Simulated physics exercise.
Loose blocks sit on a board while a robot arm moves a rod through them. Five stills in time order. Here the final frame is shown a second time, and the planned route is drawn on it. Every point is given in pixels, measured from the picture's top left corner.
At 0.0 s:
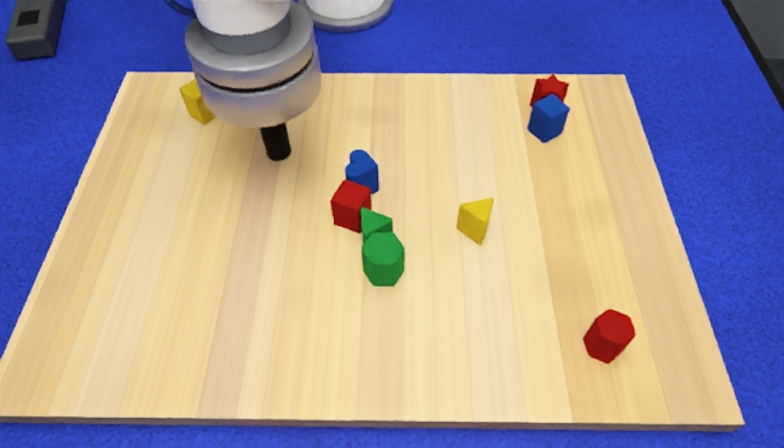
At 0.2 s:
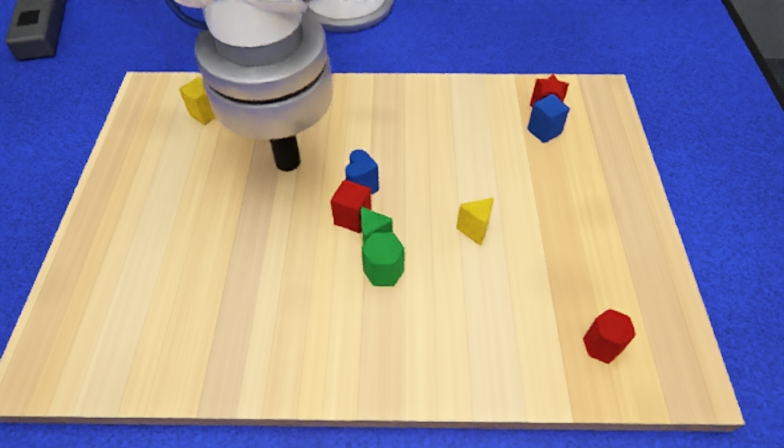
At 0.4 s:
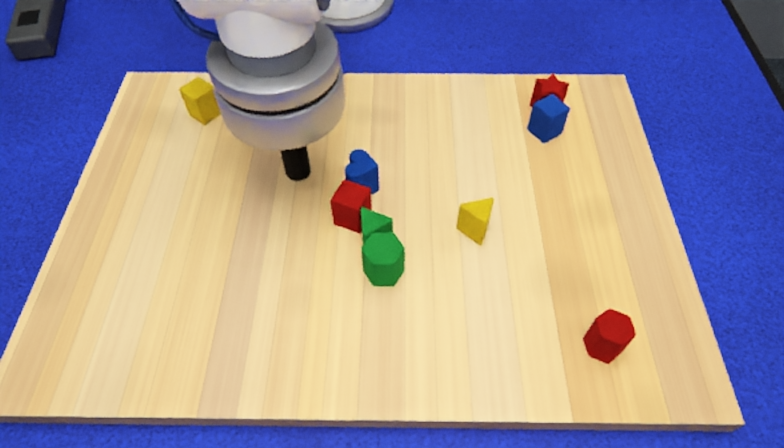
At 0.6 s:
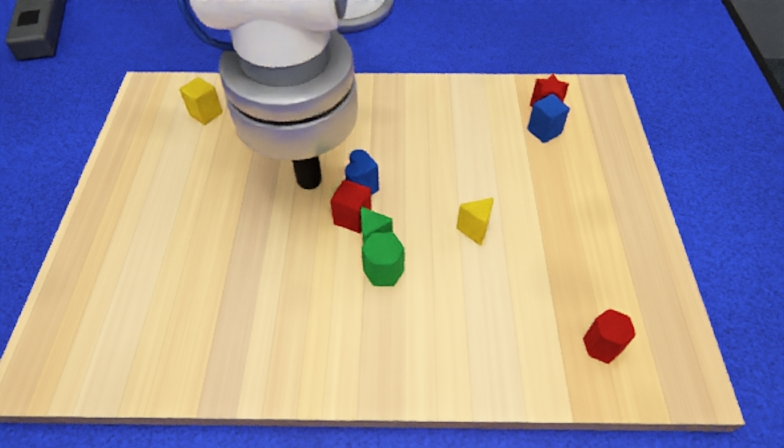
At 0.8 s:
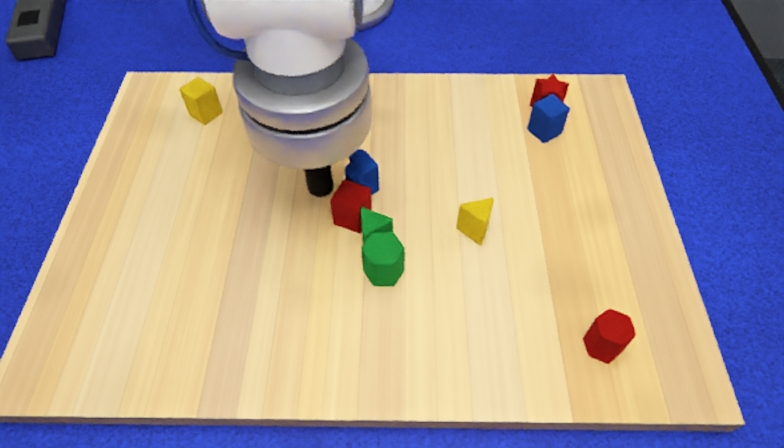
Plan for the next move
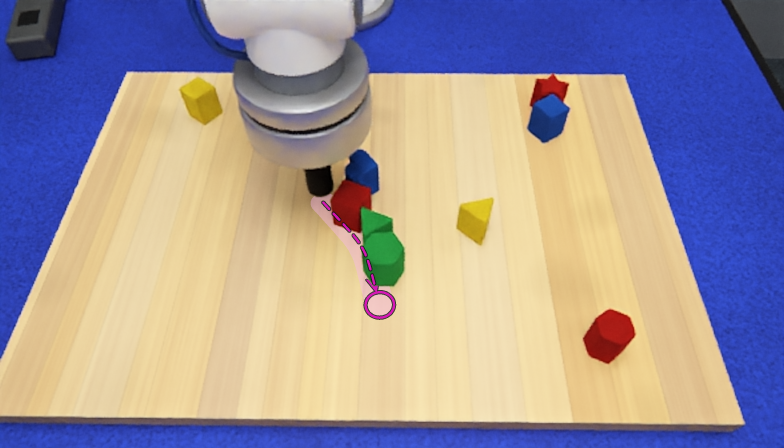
We see a robot arm move its black rod rightward and toward the viewer over a wooden board, nearing a cluster of red, blue and green blocks, while all the blocks scattered on the board stay still.
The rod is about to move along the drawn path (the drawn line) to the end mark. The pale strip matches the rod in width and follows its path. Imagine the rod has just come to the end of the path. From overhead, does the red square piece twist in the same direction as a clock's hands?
Answer: No.
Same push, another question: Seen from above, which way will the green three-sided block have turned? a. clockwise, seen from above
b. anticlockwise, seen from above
My pick is a.
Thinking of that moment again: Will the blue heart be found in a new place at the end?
No
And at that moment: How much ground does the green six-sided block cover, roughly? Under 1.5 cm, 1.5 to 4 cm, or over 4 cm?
Distance: More than 4 cm.
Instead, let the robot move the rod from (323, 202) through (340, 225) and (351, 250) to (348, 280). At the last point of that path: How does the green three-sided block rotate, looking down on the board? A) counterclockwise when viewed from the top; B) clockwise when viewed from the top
B - clockwise when viewed from the top.
The line goes from (323, 202) via (361, 246), ending at (380, 305).
The first path, step by step. One third of the way, rod at (348, 216); red square piece at (378, 205), turned 45° anticlockwise; green three-sided block at (397, 222), turned 75° clockwise.
Two thirds of the way, rod at (368, 252); red square piece at (381, 206), turned 55° anticlockwise; green three-sided block at (399, 223), turned 65° clockwise; green six-sided block at (394, 262).
At the end, rod at (379, 292); red square piece at (381, 206), turned 55° anticlockwise; blue heart unmoved; green three-sided block at (399, 223), turned 65° clockwise; green six-sided block at (416, 290), turned 45° anticlockwise.
